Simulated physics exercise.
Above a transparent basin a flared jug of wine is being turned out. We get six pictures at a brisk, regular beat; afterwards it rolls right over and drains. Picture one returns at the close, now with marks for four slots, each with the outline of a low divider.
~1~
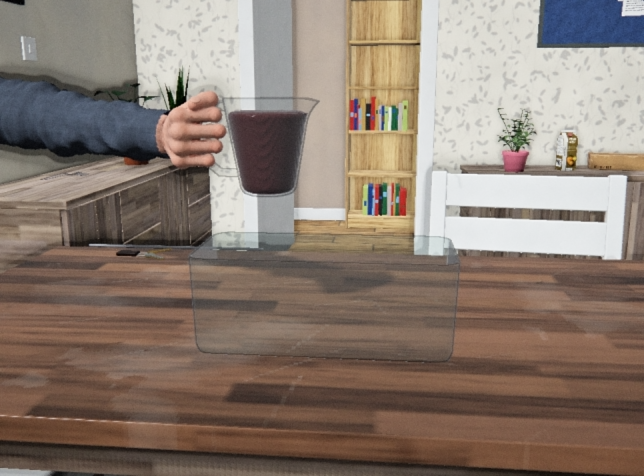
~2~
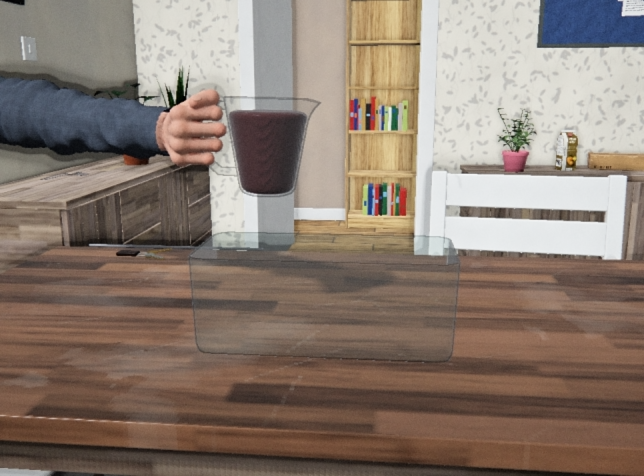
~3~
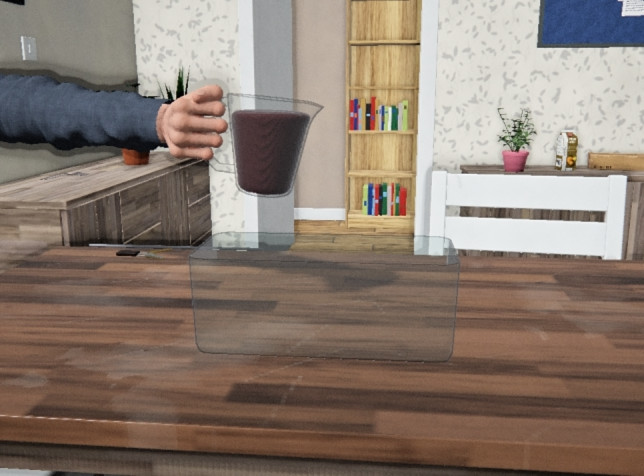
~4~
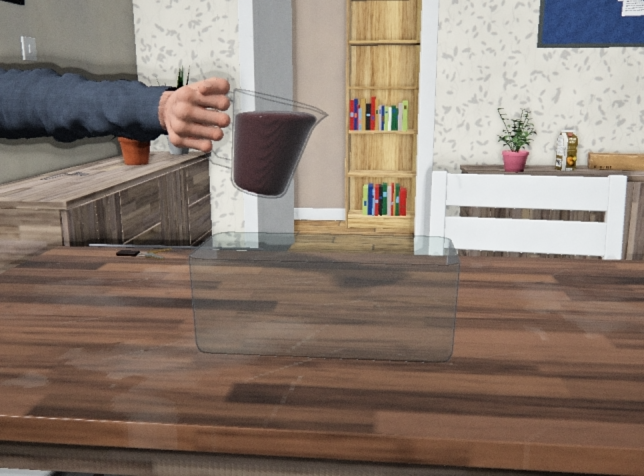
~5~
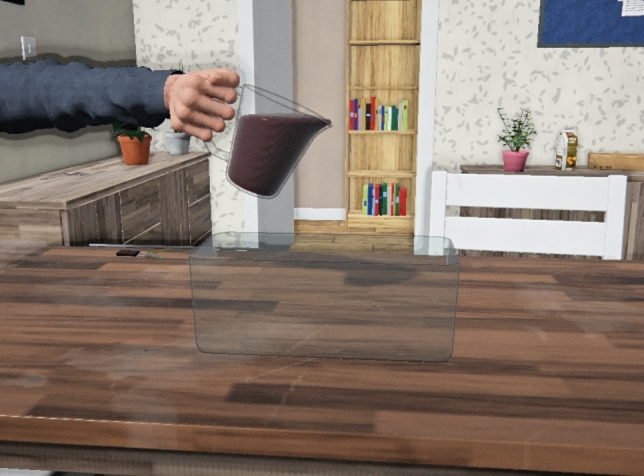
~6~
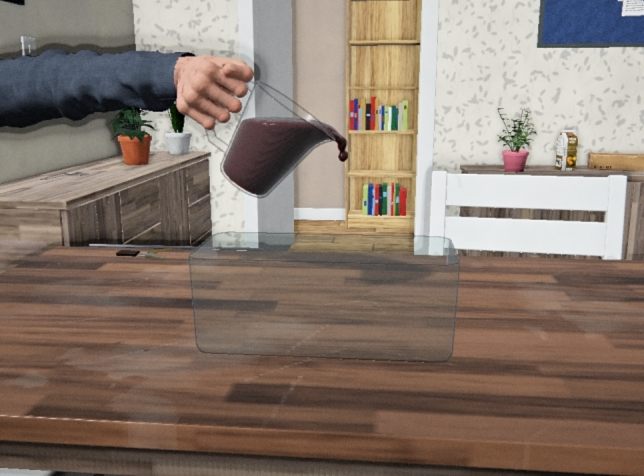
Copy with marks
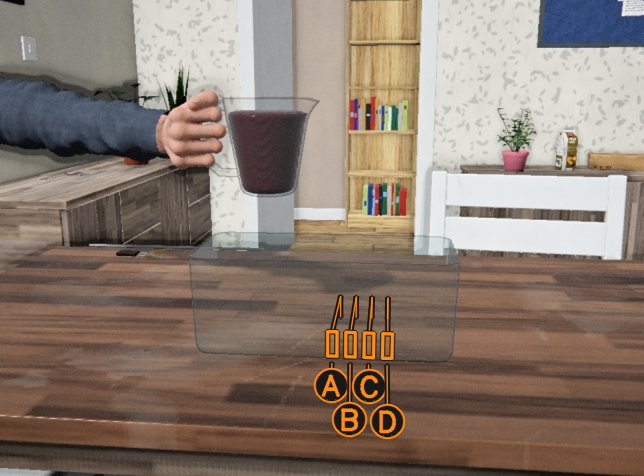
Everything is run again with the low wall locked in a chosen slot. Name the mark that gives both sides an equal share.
The answer is place C.
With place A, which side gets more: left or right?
The right one.
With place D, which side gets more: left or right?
The left side.
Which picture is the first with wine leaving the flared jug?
In picture 6.
On the marked copy, A at (331, 363); B at (350, 363); C at (368, 364); D at (387, 365).
With A, about 13 % ends left of the wall and 86 % right of it.
With B, about 24 % ends left of the wall and 76 % right of it.
With C, about 44 % ends left of the wall and 56 % right of it.
With D, about 71 % ends left of the wall and 27 % right of it.
